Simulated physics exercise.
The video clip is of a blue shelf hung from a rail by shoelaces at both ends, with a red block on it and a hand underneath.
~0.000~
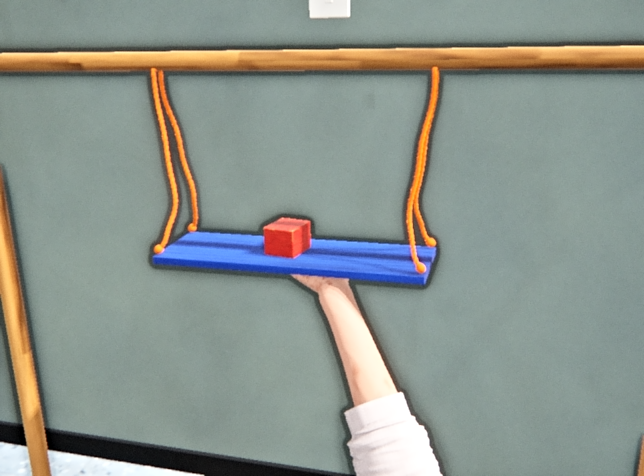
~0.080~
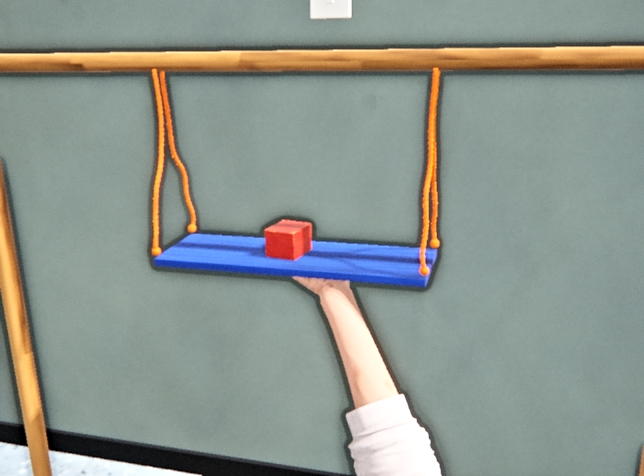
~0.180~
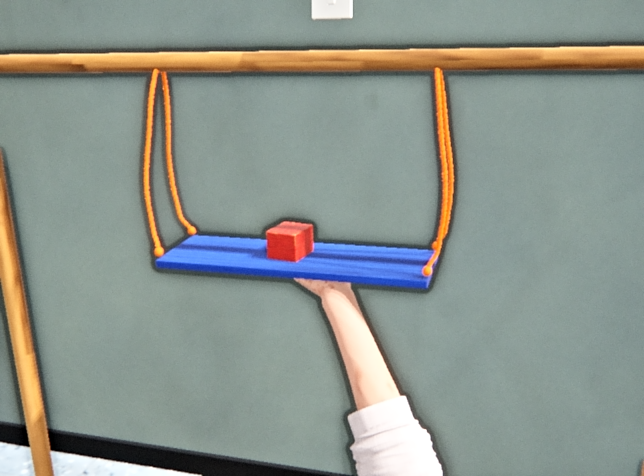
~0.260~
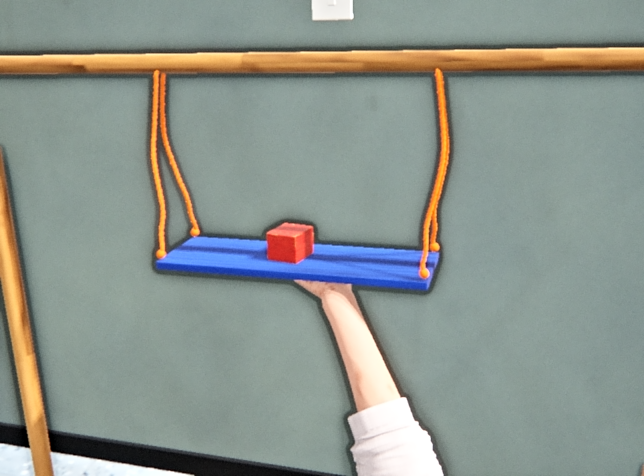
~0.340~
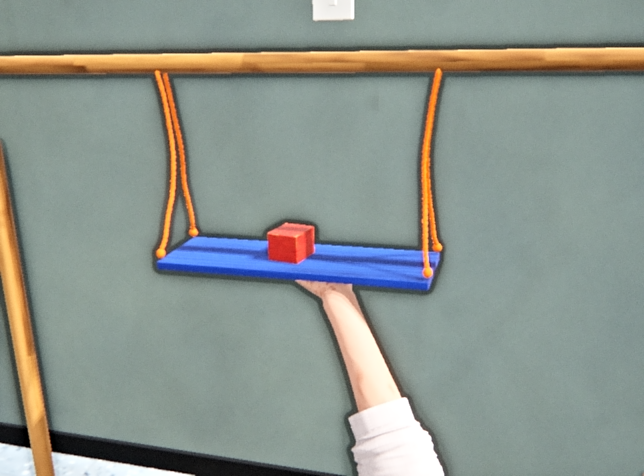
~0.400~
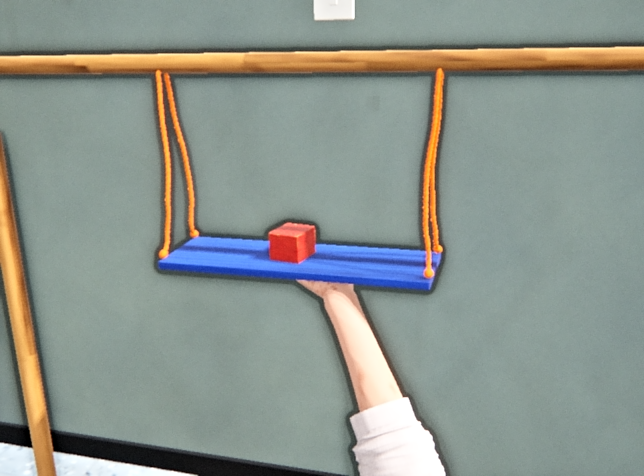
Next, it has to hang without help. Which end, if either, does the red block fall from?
Neither - it stays on.
After 0.70 s, board level; block on the board near (293, 245).
In the end, board level; block on the board near (293, 247). The red block remains aboard.
